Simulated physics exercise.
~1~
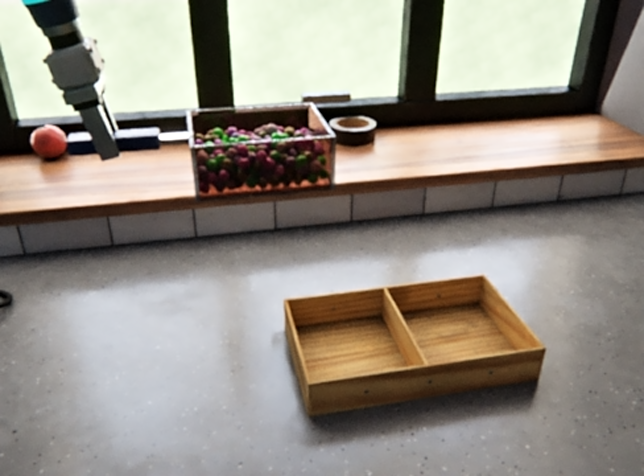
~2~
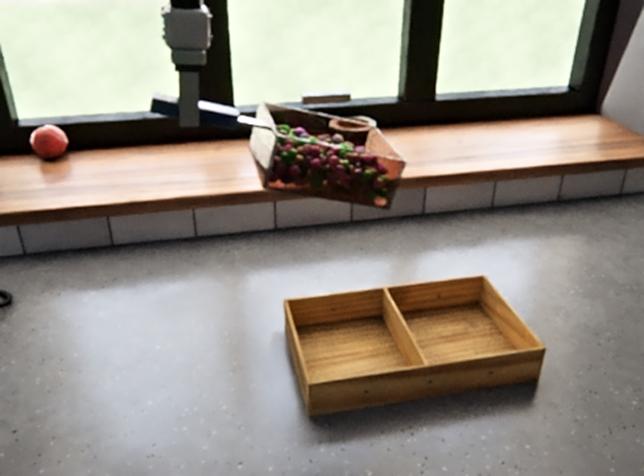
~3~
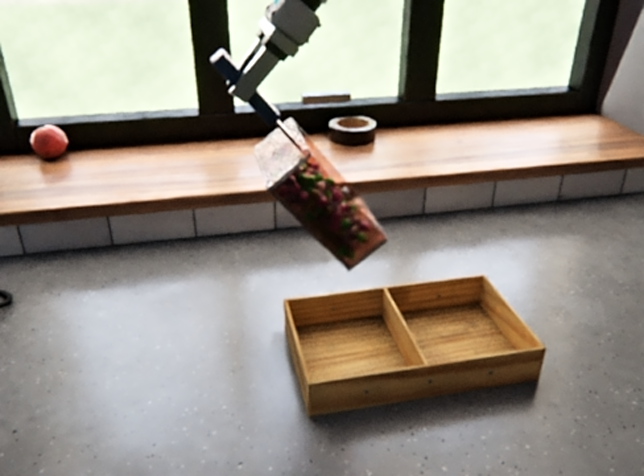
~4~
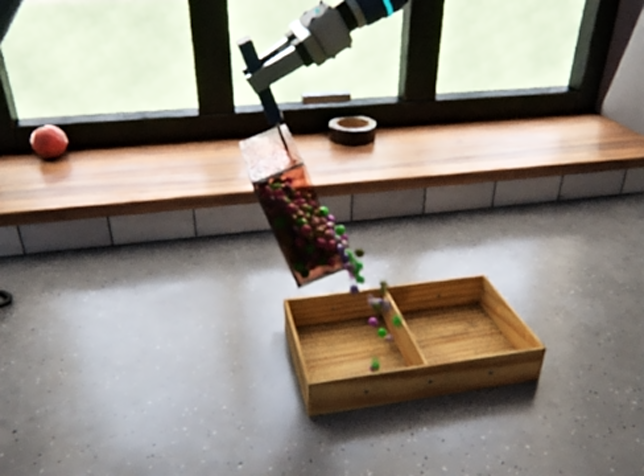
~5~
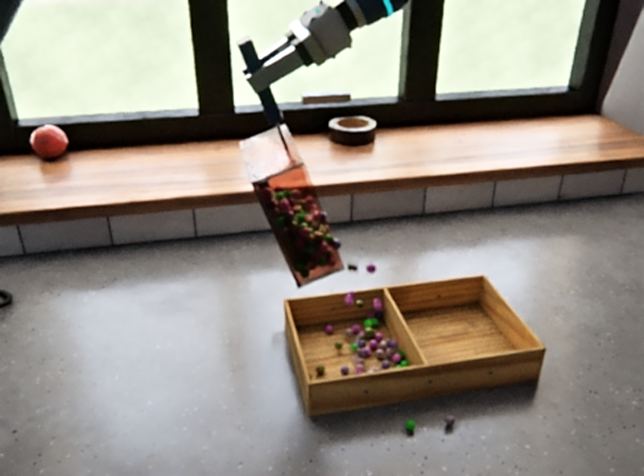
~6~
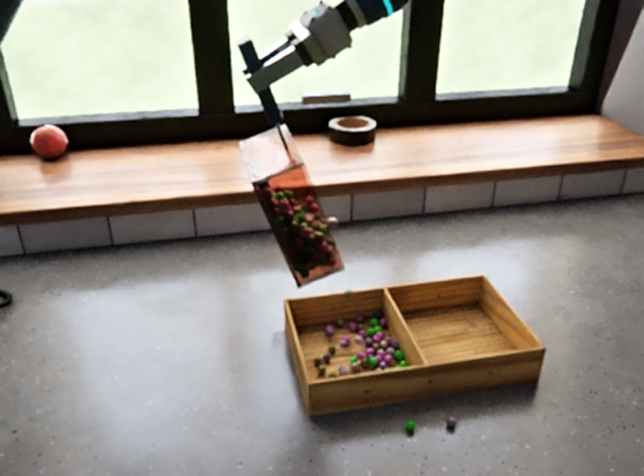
The clip opens on a clear box full of small round sweets, mostly green and purple, on a wooden windowsill, with a divided wooden crate on the grey counter below. A robot arm lifts the box and carries it to the right, tipping it slightly. It then tilts the box steeply, its mouth pointing down toward the crate. Sweets spill out in a stream near the divider. They gather in the left compartment, while two land on the counter in front. The flow stops, and the arm holds the tilted box still, with many sweets inside.
